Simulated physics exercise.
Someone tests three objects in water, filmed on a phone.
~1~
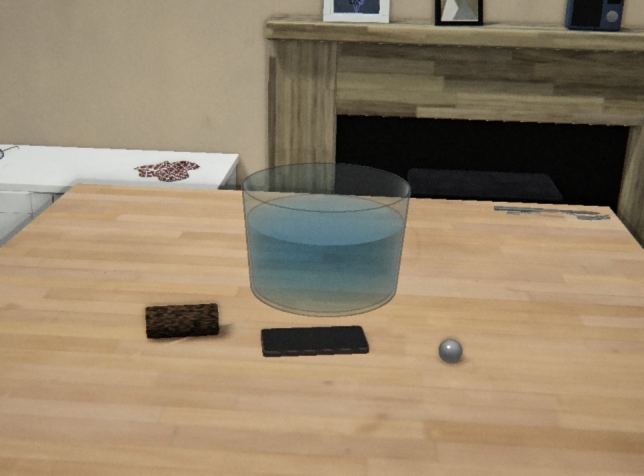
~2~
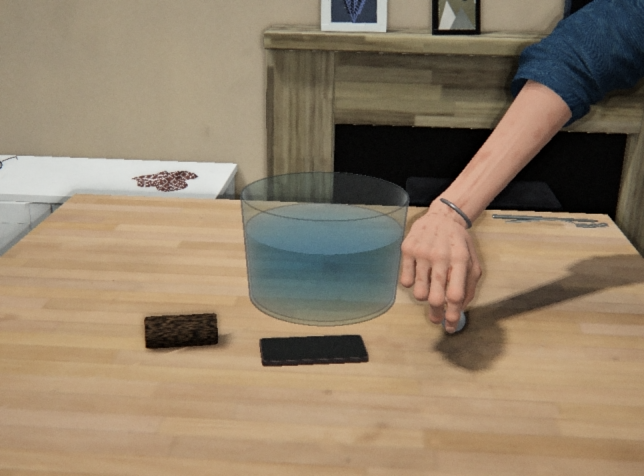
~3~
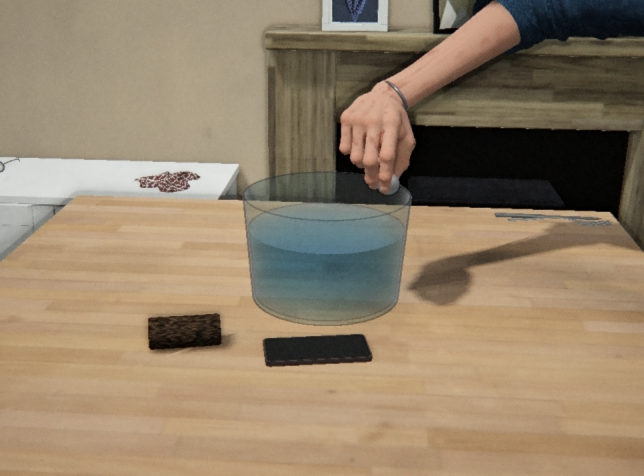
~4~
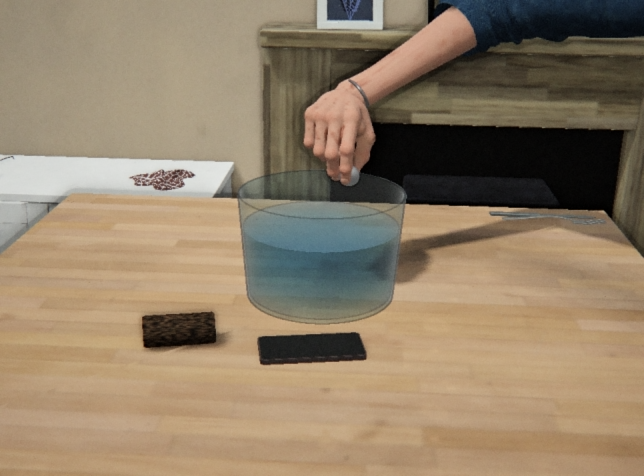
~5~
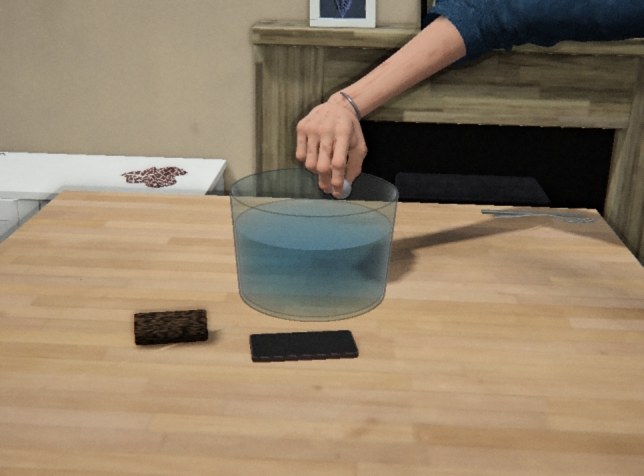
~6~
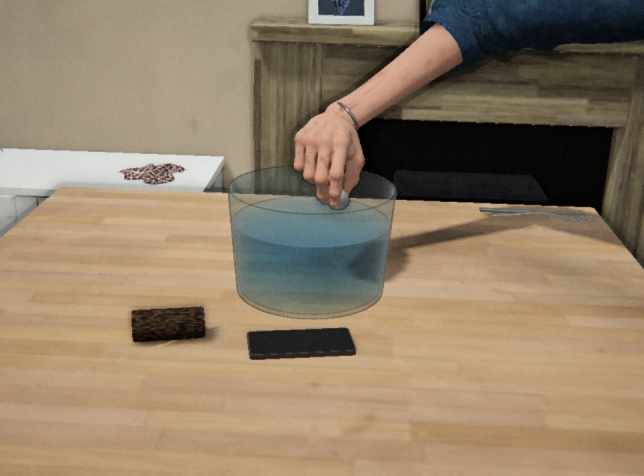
On a wooden table, a hand picking up a small grey ball, carrying it left above a bowl of water and lowering it.
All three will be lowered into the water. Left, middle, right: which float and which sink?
Taking them in turn, the left one keeps afloat, the middle one goes under and the right one goes under.
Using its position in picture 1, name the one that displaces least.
That would be the piece at the far right.
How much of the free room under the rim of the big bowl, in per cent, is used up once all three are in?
Estimate: Around 8 %.
A moment on, the steel ball drops to the bottom.
Further on, the phone drops to the bottom.
When it is over, the piece of branch stays afloat; afloat, piece of branch.
